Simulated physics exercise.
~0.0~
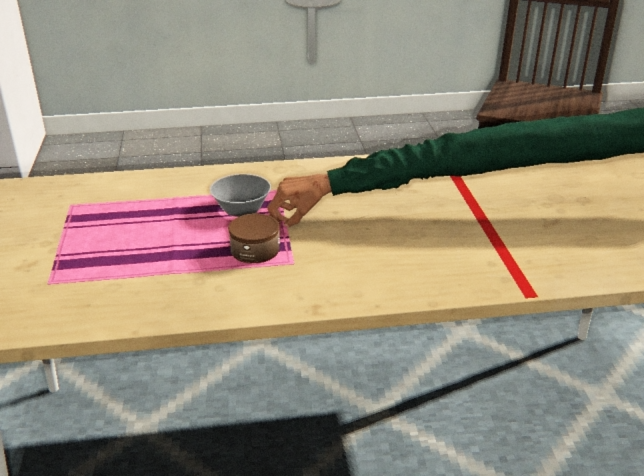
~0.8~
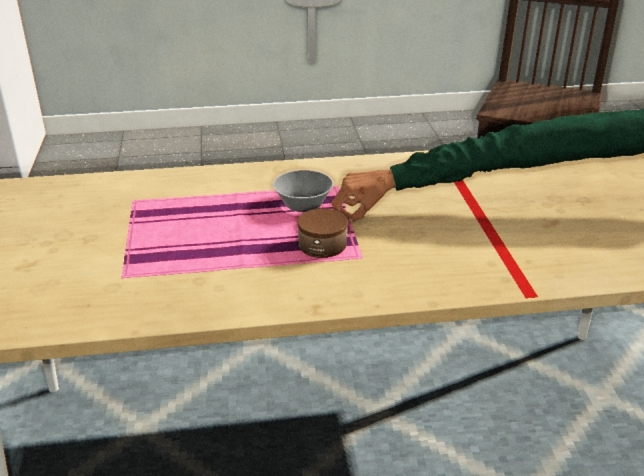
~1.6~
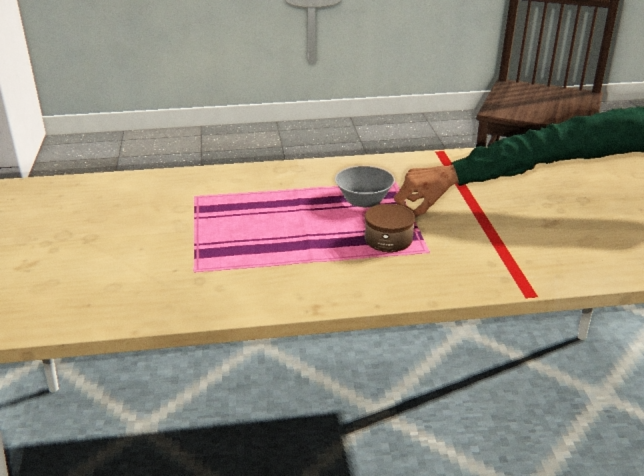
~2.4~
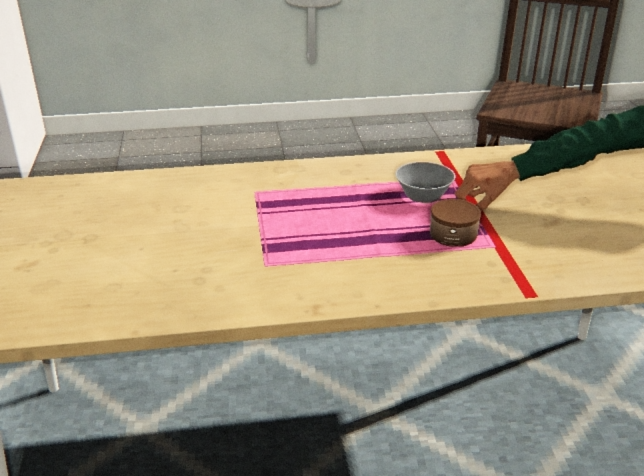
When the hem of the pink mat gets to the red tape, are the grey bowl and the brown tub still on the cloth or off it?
Both are still on the cloth. The grey bowl and the brown tub ride along with the mat all the way to the tape.
